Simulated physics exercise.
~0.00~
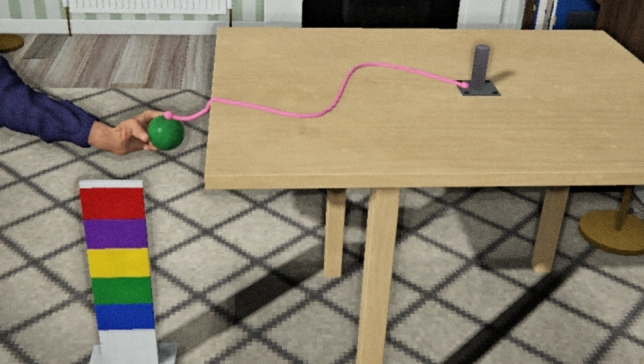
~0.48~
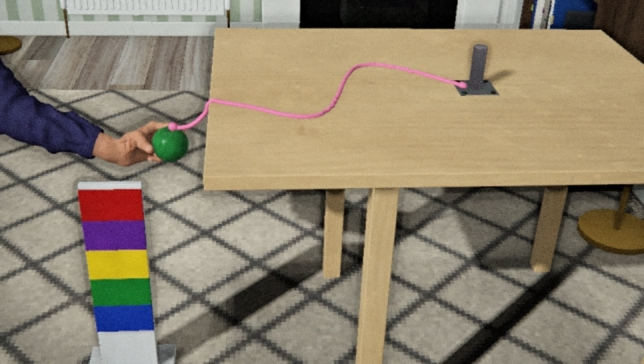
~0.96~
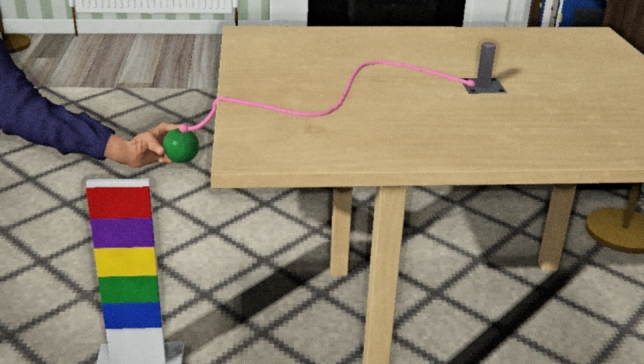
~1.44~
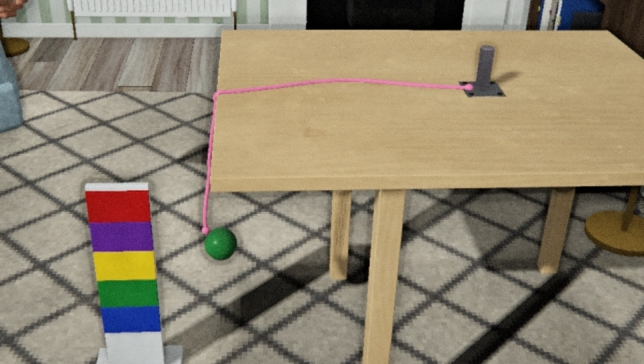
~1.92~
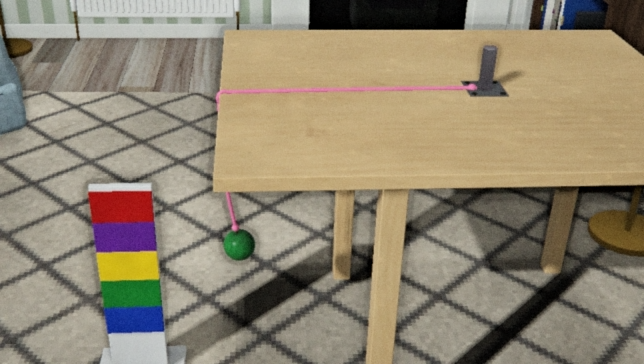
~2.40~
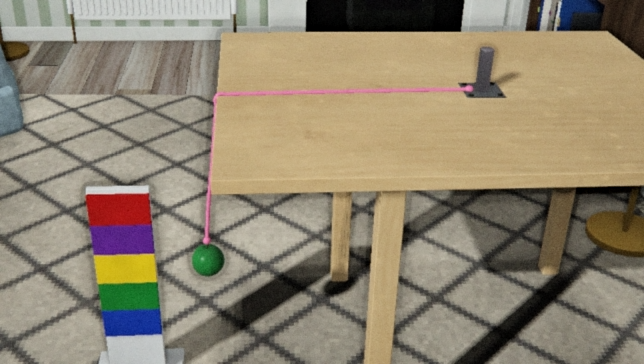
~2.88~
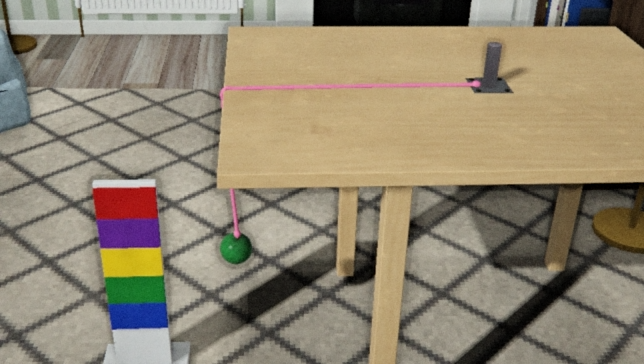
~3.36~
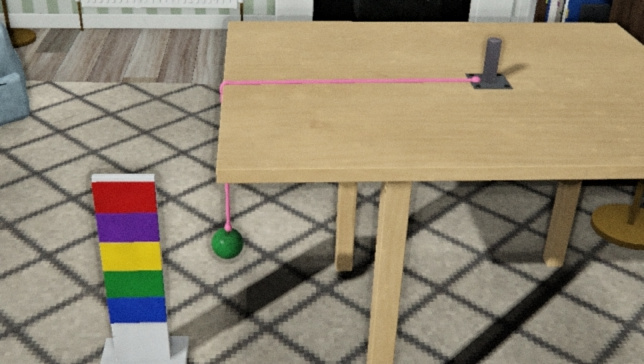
A green ball on a pink cord, held by a hand off the left end of a wooden table, drops when released, pulls the cord taut from its post, swings slightly left and right, and hangs level with the yellow band of a striped stand.
